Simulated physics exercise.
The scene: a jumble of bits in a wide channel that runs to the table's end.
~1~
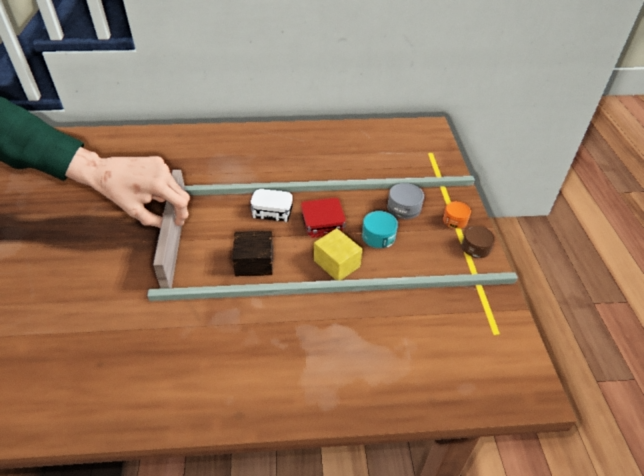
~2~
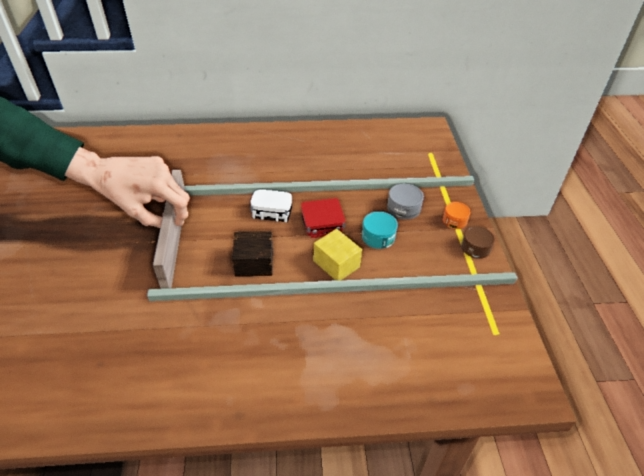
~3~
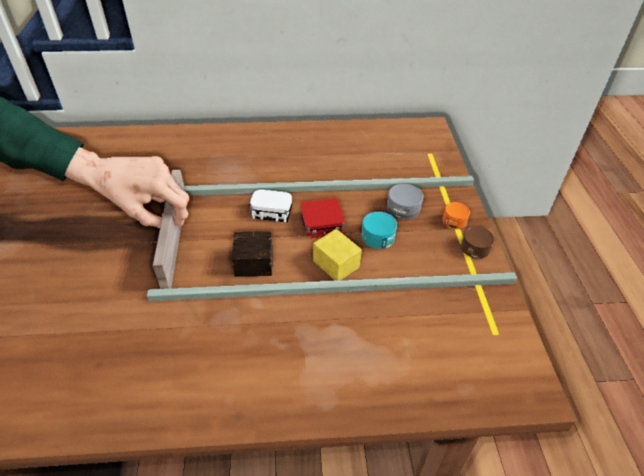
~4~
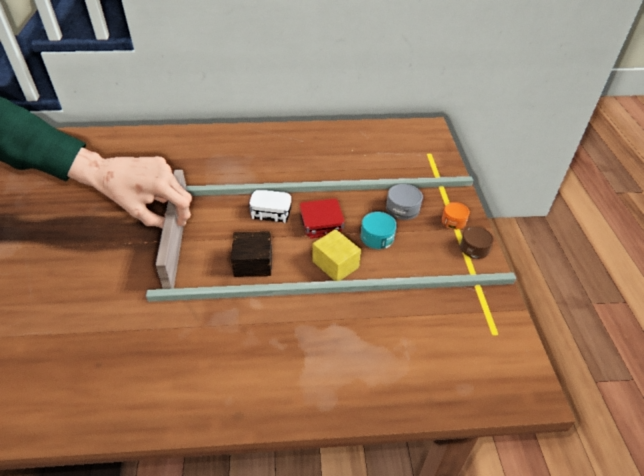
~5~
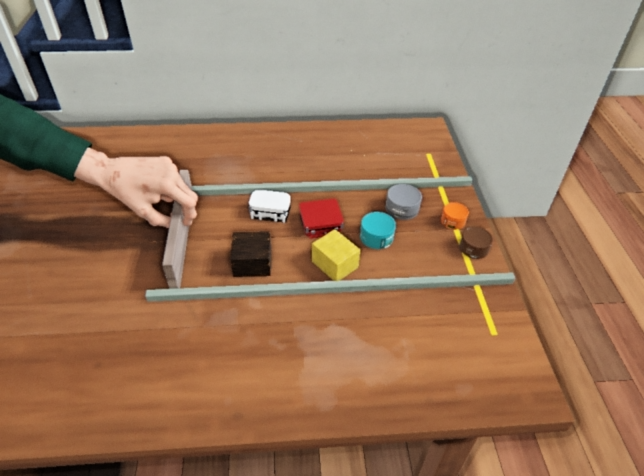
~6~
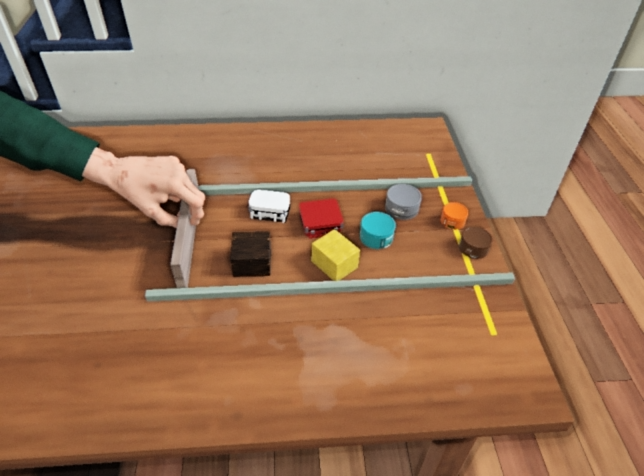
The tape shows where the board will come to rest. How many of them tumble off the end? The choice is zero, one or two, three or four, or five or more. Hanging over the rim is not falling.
The number that fall off is five or more.
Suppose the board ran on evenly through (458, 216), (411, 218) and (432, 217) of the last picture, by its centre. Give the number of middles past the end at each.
It would be 6, 1 and 3.
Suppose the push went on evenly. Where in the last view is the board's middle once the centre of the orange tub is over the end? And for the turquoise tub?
About (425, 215), and (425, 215) for the other.
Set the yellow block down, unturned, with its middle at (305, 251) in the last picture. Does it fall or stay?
From there it drops off.
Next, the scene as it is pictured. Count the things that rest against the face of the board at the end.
It touches 2.
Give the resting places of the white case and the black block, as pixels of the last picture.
The white case at (463, 193), the black block at (484, 244).
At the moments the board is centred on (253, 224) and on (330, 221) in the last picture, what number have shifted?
The counts are 2 and 5.
Soon after, none off yet; brown tub at rest near (476, 243); orange tub at rest near (454, 216); grey tub at rest near (403, 202).
After that, none off yet; brown tub tilting a little near (514, 249); orange tub displaced about its own width near (476, 210); grey tub displaced well along near (457, 192).
In the end, the number that fall off is five or more; gone, red case, yellow block, turquoise tub, grey tub, orange tub and brown tub.
